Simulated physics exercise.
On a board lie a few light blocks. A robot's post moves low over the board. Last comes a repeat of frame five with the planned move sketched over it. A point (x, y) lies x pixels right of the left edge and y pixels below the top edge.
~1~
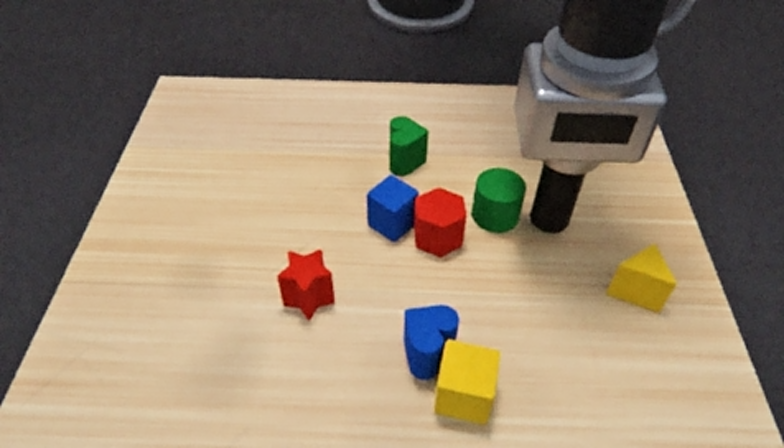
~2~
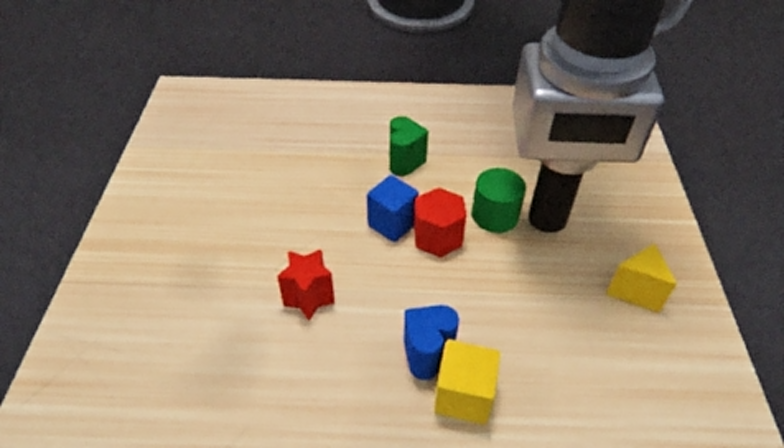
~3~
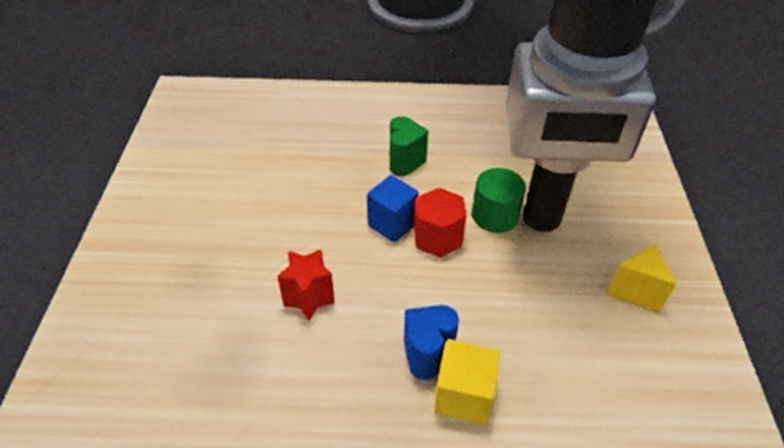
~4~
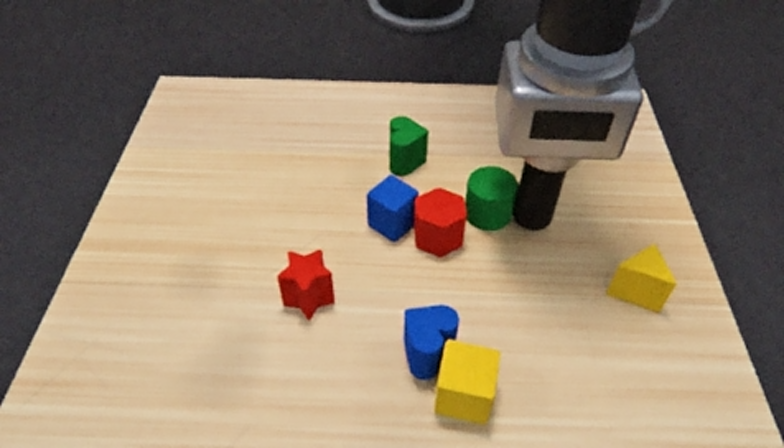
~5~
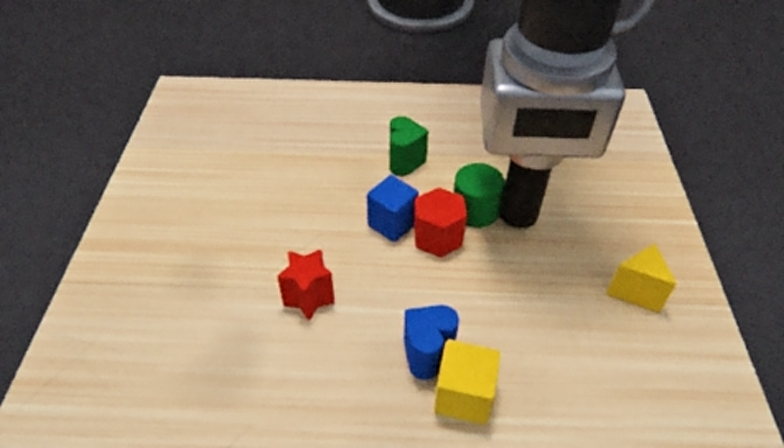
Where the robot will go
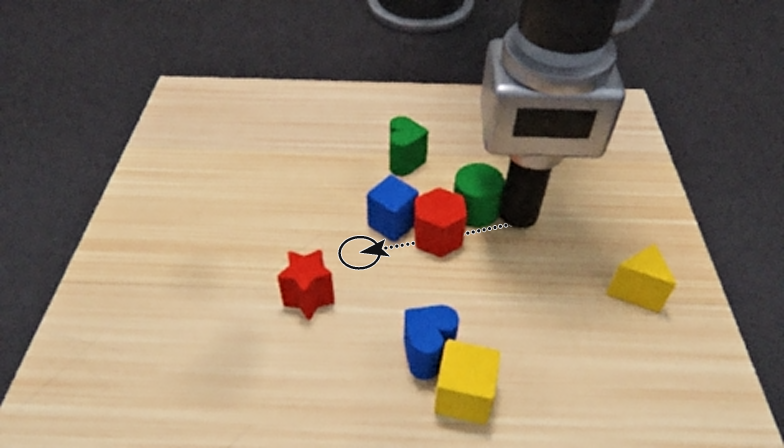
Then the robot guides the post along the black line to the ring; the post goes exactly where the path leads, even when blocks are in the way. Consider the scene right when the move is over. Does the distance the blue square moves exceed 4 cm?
It seems not.
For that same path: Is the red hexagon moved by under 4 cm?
No, I don't think so.
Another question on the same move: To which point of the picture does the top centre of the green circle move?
I'd say the green circle ends with its top centre at (451, 172).
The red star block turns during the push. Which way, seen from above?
Viewed from above, counterclockwise.
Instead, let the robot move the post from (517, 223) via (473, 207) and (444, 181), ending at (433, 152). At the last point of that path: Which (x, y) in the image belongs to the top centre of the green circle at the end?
The middle of its upper face should be somewhere near (403, 152).
Path on the board, in a line from (517, 223) to (360, 252).
What follows on the original path. One third of the way, post (467, 225); blue square (387, 191); red hexagon (426, 210); green circle (451, 172).
Two thirds of the way, post (413, 235); blue square (368, 185), turned 30° clockwise; red hexagon (370, 222); green circle (451, 172).
At the end, post (359, 244); red star block (296, 275), turned 20° anticlockwise; blue square (367, 185), turned 30° clockwise; red hexagon (313, 233), turned 15° anticlockwise; green circle (451, 172).
